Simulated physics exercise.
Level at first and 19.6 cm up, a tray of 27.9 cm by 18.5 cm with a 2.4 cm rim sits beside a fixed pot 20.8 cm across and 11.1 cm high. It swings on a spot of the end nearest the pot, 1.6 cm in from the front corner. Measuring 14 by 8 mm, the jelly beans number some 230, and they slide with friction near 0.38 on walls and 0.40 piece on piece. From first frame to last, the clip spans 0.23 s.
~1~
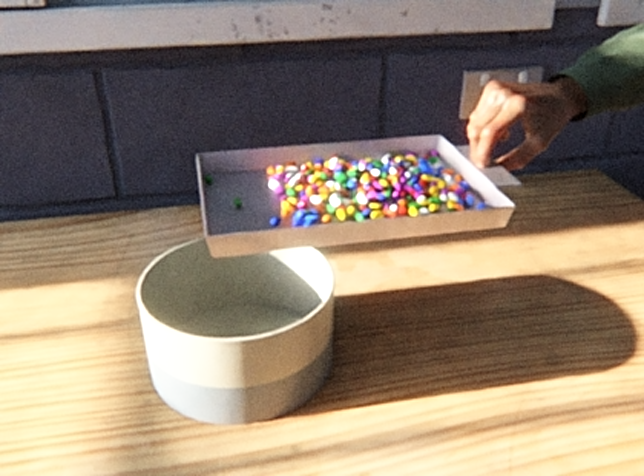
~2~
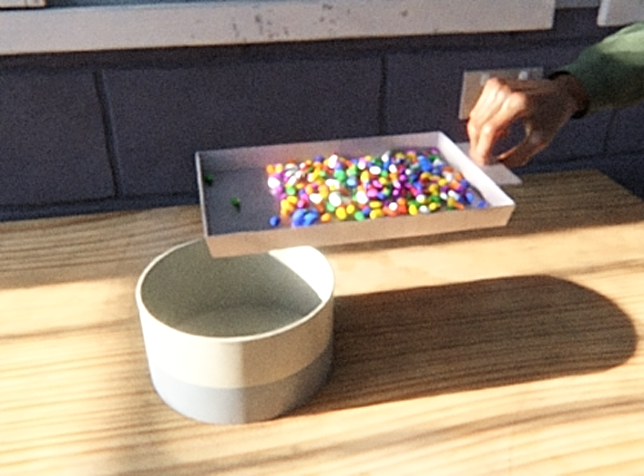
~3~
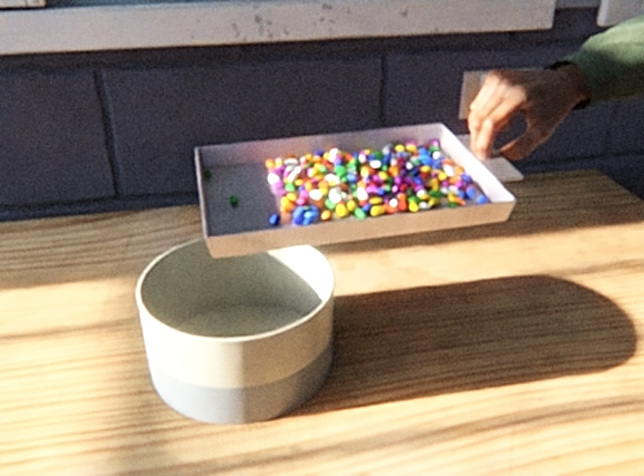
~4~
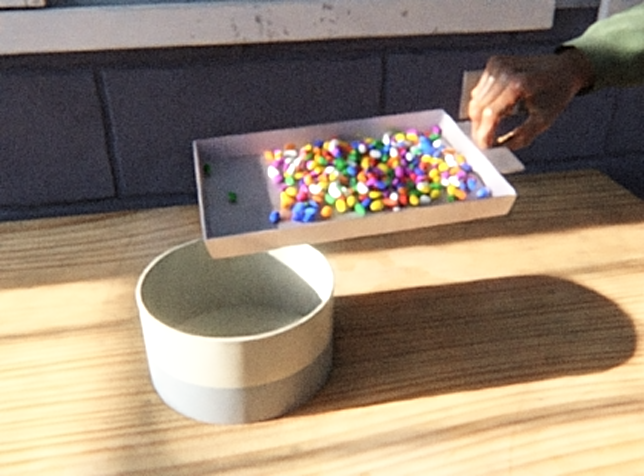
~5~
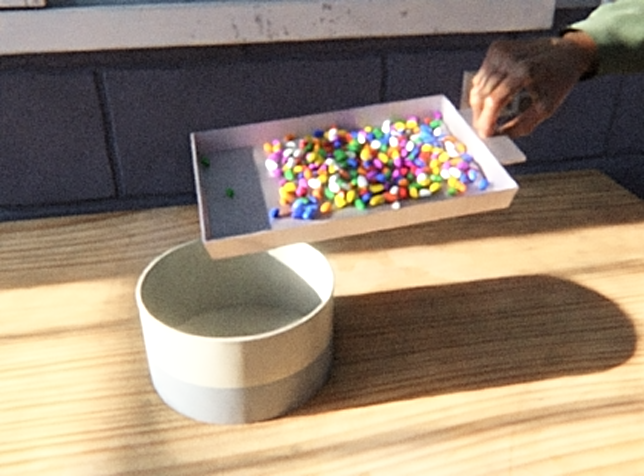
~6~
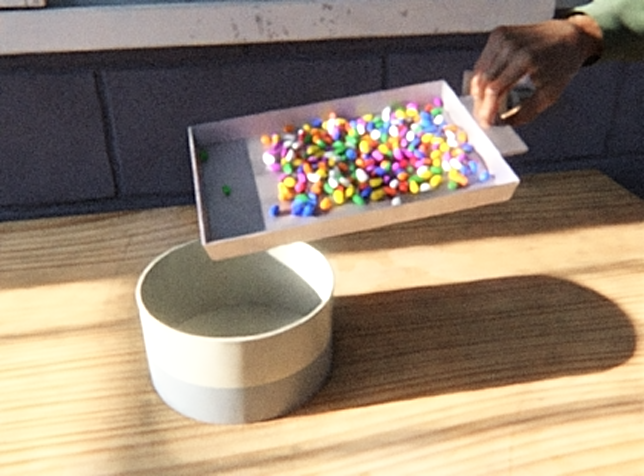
A hand held the right end of a shallow white tray of colorful jelly beans above a wooden table, then gradually raised that end, tilting the tray down toward the round pot at left.
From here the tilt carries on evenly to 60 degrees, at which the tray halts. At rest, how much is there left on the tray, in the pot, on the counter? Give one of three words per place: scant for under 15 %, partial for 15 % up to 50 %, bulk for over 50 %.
Tray - bulk, pot - scant, counter - partial.
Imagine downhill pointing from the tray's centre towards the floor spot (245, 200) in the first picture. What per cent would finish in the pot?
Estimate: Near 15 per cent.
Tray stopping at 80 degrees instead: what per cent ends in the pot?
The pot would get around 0 per cent.
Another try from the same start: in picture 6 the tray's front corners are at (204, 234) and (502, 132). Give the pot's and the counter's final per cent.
Pot 20; counter 25.
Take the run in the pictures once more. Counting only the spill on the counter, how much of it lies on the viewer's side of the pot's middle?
Some 100 per cent.
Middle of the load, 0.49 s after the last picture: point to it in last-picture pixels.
Roughly (310, 185).
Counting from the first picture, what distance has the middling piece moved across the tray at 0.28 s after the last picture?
3 cm.
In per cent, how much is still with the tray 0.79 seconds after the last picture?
About 80%.
Then, 0.28 s after the last picture, tilt 37 degrees; the tray holds 100 %, the pot 0 %.
Then, 0.49 s after the last picture, tilt 52 degrees; the tray holds 100 %, the pot 0 %.
Then, 0.79 s after the last picture, tilt 60 degrees; the tray holds 80 %, the pot 0 %.
In the end, tray 75 %, pot 0 %, counter 25 %.
